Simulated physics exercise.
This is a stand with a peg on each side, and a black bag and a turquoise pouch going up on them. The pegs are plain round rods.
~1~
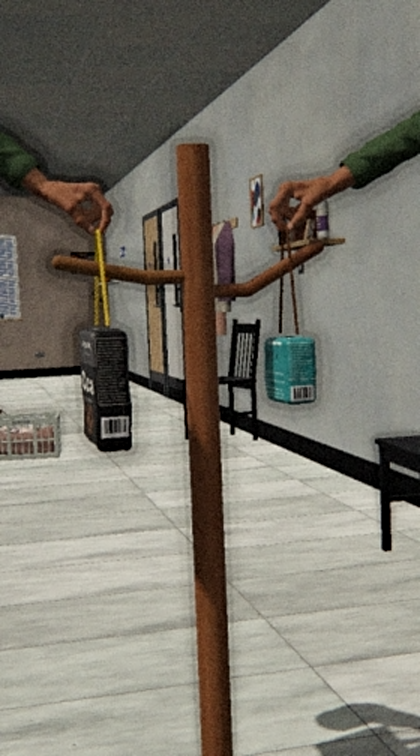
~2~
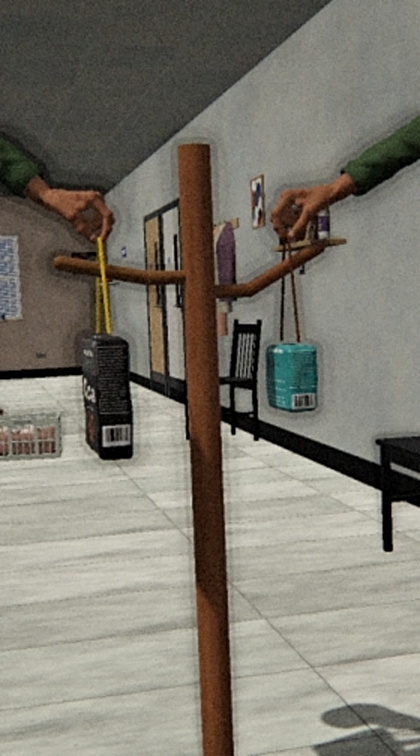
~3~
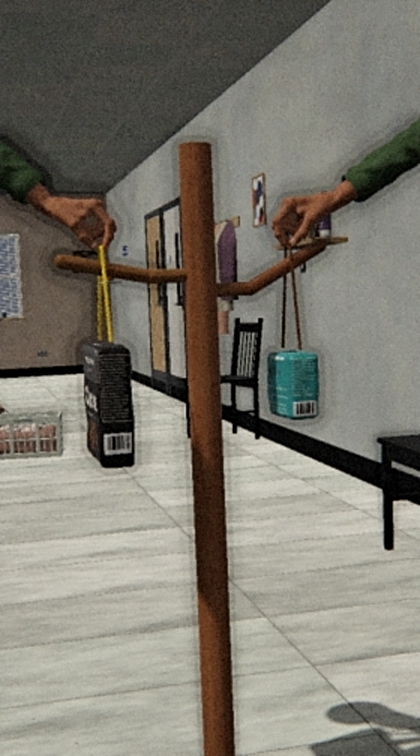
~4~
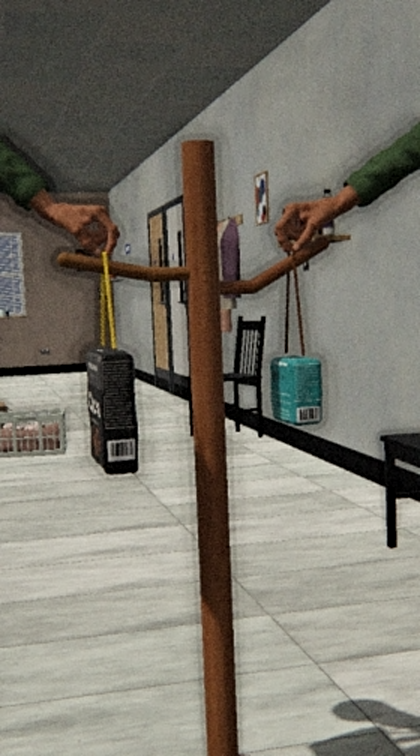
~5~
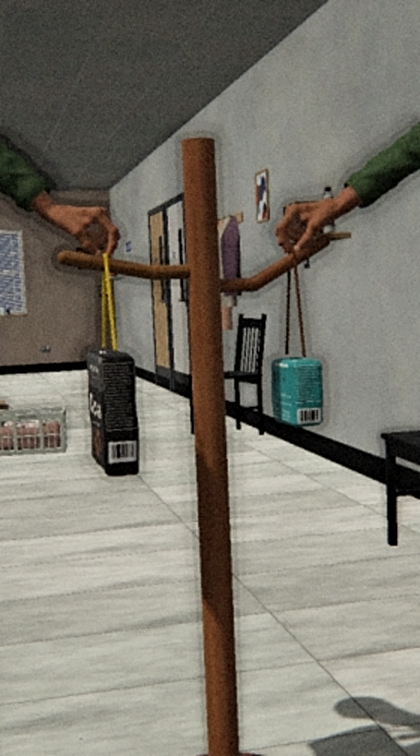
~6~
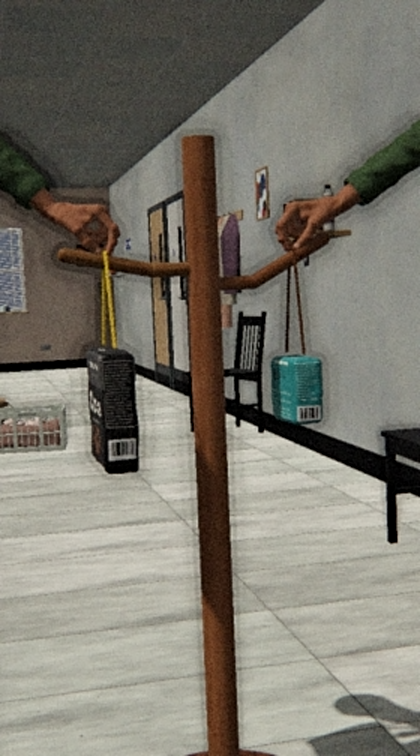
Two hands lowering a black bag and a turquoise pouch slightly by their cords beside a brown stand, then keeping nearly still.
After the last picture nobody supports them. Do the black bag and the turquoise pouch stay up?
The black bag holds on, the turquoise pouch remains on its peg.
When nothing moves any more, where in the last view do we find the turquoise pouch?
Near (217, 418).
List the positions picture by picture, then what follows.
Black bag (105, 387); turquoise pouch (290, 370); left peg tip (59, 263); right peg tip (317, 247), in the first picture.
Black bag (107, 395); turquoise pouch (291, 377), in the second picture.
Black bag (108, 403); turquoise pouch (293, 384), in the third picture.
Black bag (112, 409); turquoise pouch (296, 390), in the fourth picture.
Black bag (113, 410); turquoise pouch (297, 391), in the fifth picture.
Black bag (112, 408); turquoise pouch (297, 389); left peg tip (65, 255), pointing up; right peg tip (323, 239), pointing up, in the sixth picture.
Then, 0.26 s after the last picture, black bag hanging near (113, 409); turquoise pouch hanging near (279, 408).
Then, 0.60 s after the last picture, black bag hanging near (116, 410); turquoise pouch hanging near (212, 417).
Then, 1.18 s after the last picture, black bag hanging near (114, 410); turquoise pouch hanging near (242, 416).
At rest, black bag hanging near (116, 410); turquoise pouch hanging near (217, 418). The black bag remains on its peg and the turquoise pouch stays hanging.
